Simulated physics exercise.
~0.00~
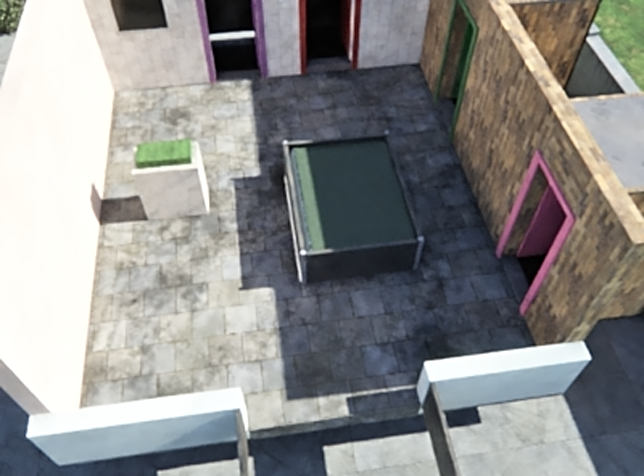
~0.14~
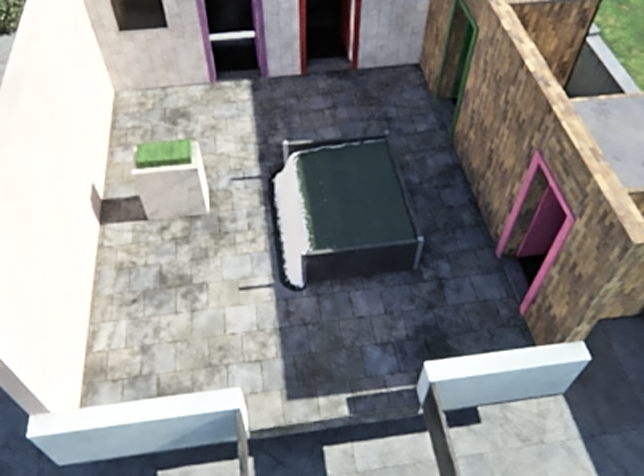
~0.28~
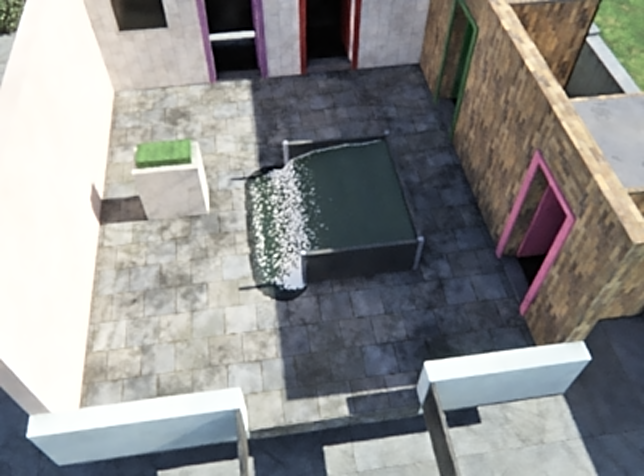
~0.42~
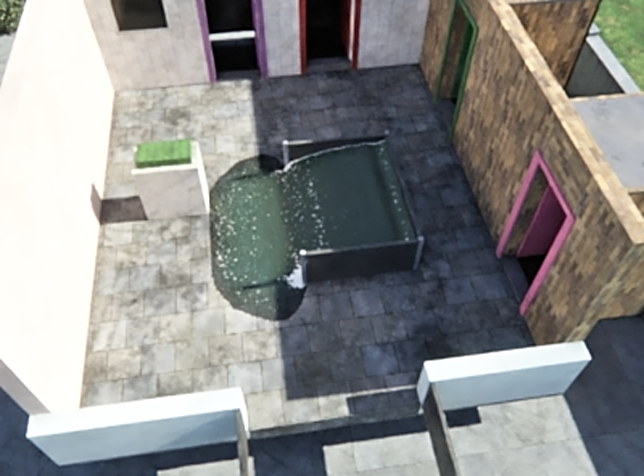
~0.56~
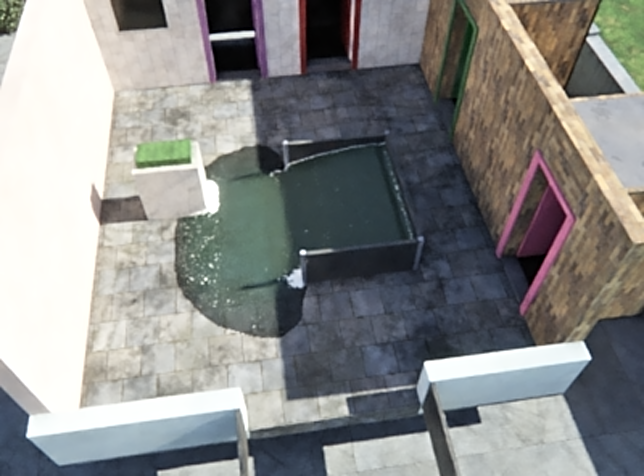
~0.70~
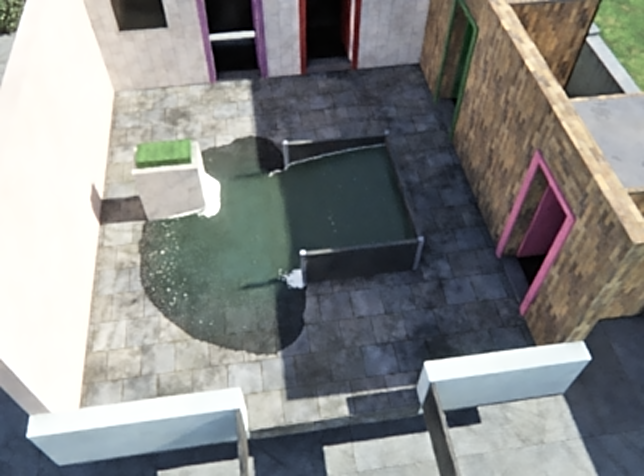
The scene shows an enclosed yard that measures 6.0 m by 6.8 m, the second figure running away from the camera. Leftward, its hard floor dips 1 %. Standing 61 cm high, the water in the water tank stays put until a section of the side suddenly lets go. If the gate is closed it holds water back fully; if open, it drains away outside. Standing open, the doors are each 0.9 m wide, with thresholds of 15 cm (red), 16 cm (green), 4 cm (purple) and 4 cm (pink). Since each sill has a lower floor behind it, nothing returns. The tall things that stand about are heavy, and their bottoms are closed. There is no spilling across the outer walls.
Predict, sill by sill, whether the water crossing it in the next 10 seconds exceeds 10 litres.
One by one: Red door: Lags behind the figure; green door: Lags behind the figure; purple door: Outstrips the figure; pink door: Outstrips the figure.
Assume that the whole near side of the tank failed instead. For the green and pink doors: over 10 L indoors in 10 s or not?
Compared with that limit, green falls short while pink goes higher.
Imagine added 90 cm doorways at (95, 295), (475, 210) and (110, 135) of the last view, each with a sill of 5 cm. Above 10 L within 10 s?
In that order: Beyond it, short of it, beyond it.
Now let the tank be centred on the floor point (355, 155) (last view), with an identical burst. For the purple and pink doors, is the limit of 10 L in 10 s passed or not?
Purple door exceeded, pink door held.
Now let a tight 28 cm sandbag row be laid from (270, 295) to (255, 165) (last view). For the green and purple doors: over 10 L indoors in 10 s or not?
Checking the limit, green is fine, purple is too much.
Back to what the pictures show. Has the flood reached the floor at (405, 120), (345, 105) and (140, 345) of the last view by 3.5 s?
Listed in sequence, the spots are bone dry, bone dry and drenched.
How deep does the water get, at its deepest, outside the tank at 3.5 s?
Roughly 30 cm.
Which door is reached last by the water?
It's the green door that comes last.
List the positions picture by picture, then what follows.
In the first picture, the water tank at (348, 192) is whole and still, 61 cm deep.
In the second picture, water pours out at (297, 216) and has run 1.2 m, to (301, 287); typically 8 cm deep outside, 61 cm at the water tank's back.
In the third picture, water pours out at (297, 217) and has run 1.3 m, to (277, 294); typically 11 cm deep outside, 61 cm at the water tank's back.
In the fourth picture, water pours out at (297, 218) and has run 1.7 m, to (244, 305); typically 9 cm deep outside, 55 cm at the water tank's back.
In the fifth picture, water pours out at (297, 218) and has run 2.0 m, to (189, 291); typically 8 cm deep outside, 52 cm at the water tank's back.
In the sixth picture, water pours out at (297, 218) and has run 2.4 m, to (151, 289); typically 7 cm deep outside, 51 cm at the water tank's back.
After 1.4 s water covers 35 % of the floor and is deepest (40 cm) near (95, 269); red door not reached, green door not reached, purple door not reached, pink door not reached.
After 2.2 s water covers 45 % of the floor and is deepest (45 cm) near (77, 435); red door not reached, green door not reached, purple door not reached, pink door not reached.
After 3.5 s water covers 55 % of the floor and is deepest (30 cm) near (77, 435); red door not reached, green door not reached, purple door 7 cm at the sill, 4 L in, pink door not reached.
After 6.0 s water covers 85 % of the floor and is deepest (12 cm) near (515, 311); red door 4 cm at the sill, 0 L in, green door not reached, purple door 6 cm at the sill, 28 L in, pink door 11 cm at the sill, 17 L in.
After 10.0 s water covers 100 % of the floor and is deepest (10 cm) near (402, 197); red door 4 cm at the sill, 0 L in, green door 4 cm at the sill, 0 L in, purple door 6 cm at the sill, 40 L in, pink door 4 cm at the sill, 63 L in.
